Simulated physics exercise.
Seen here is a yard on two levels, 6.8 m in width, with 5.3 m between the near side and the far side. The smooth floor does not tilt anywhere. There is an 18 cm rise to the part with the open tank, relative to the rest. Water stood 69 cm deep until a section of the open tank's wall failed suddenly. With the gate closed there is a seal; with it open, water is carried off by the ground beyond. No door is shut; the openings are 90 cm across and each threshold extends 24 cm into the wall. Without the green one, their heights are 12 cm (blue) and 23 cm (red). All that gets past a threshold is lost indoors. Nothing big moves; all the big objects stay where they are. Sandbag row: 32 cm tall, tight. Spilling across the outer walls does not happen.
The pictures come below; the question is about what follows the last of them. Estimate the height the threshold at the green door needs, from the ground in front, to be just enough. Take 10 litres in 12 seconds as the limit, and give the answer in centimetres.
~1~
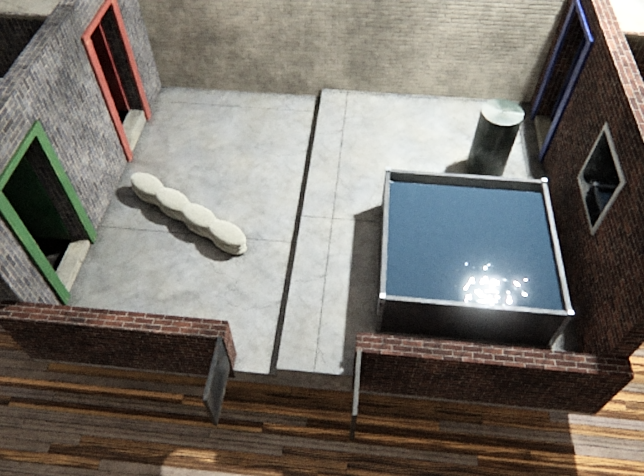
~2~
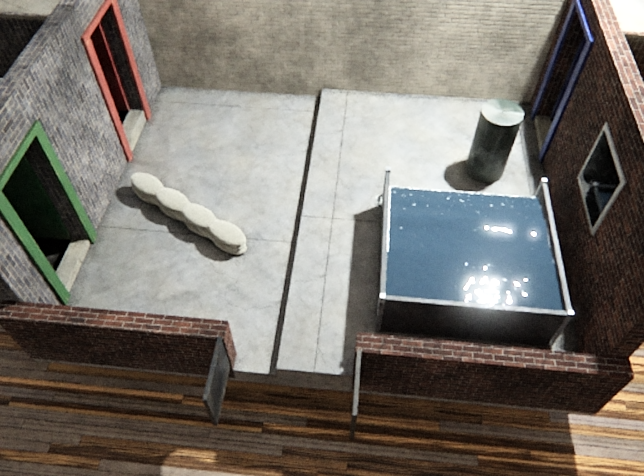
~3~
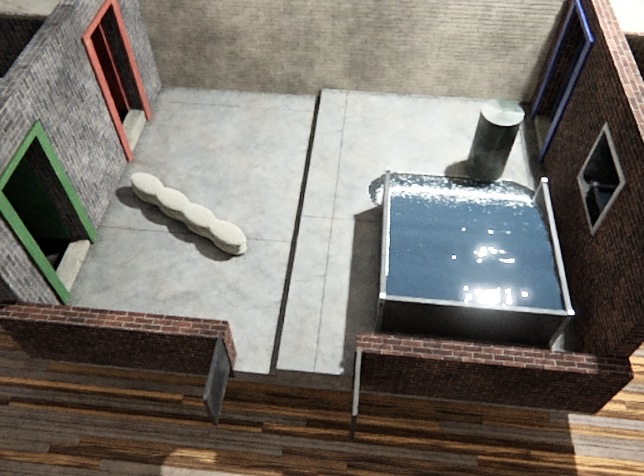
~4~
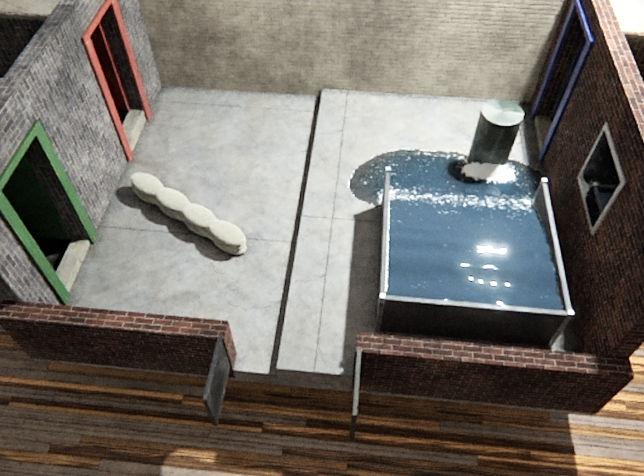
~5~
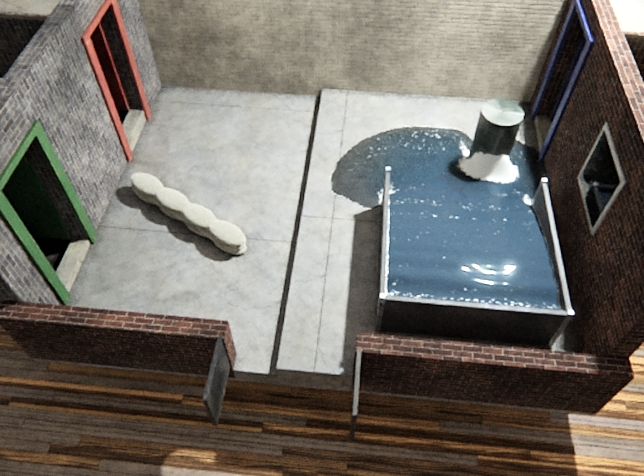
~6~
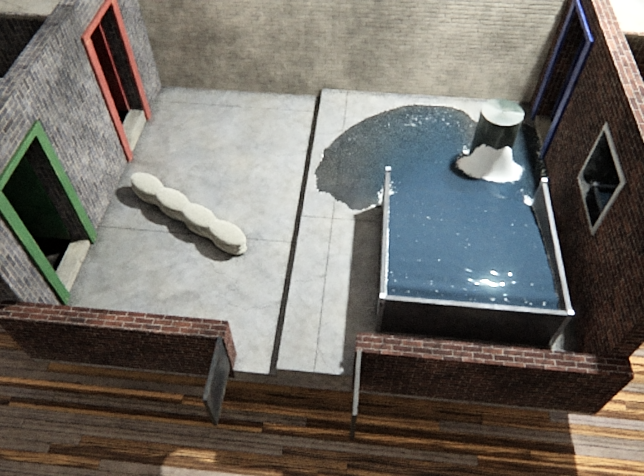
It needs some 6 cm.
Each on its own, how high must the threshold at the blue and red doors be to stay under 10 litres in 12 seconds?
You'd want about 23 centimetres at blue and about 21 centimetres at red.
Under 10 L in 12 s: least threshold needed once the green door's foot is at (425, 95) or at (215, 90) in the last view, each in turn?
In turn: About 35 cm, about 16 cm.
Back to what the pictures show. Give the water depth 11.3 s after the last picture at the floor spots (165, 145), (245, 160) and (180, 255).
Depths in order: 15 / 12 / 8 cm.
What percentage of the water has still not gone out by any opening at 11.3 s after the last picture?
Something near 90 out of a hundred parts.
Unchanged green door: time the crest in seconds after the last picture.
Around 11.5 s, give or take.
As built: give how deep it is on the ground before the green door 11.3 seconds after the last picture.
It works out to about 10.5 centimetres deep.
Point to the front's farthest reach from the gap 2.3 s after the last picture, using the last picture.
Somewhere near the pixel (162, 88).
Then, 0.7 s after the last picture water covers 30 % of the floor, deepest (45 cm) near (481, 189); it has not reached the green door.
Then, 2.3 s after the last picture water covers 50 % of the floor, deepest (40 cm) near (162, 88); it has not reached the green door.
Then, 11.3 s after the last picture water covers 85 % of the floor, deepest (20 cm) near (246, 94); 10 cm at the green door, 0 litres in over its 12 cm threshold.
At the green door as built, the water peaked near 10 cm, 11.3 s after the last picture.
With a threshold of 5 cm, 14 litres would have come in within the 12 s; with 7 cm, 5 litres. So under 10 litres takes about 6 cm.
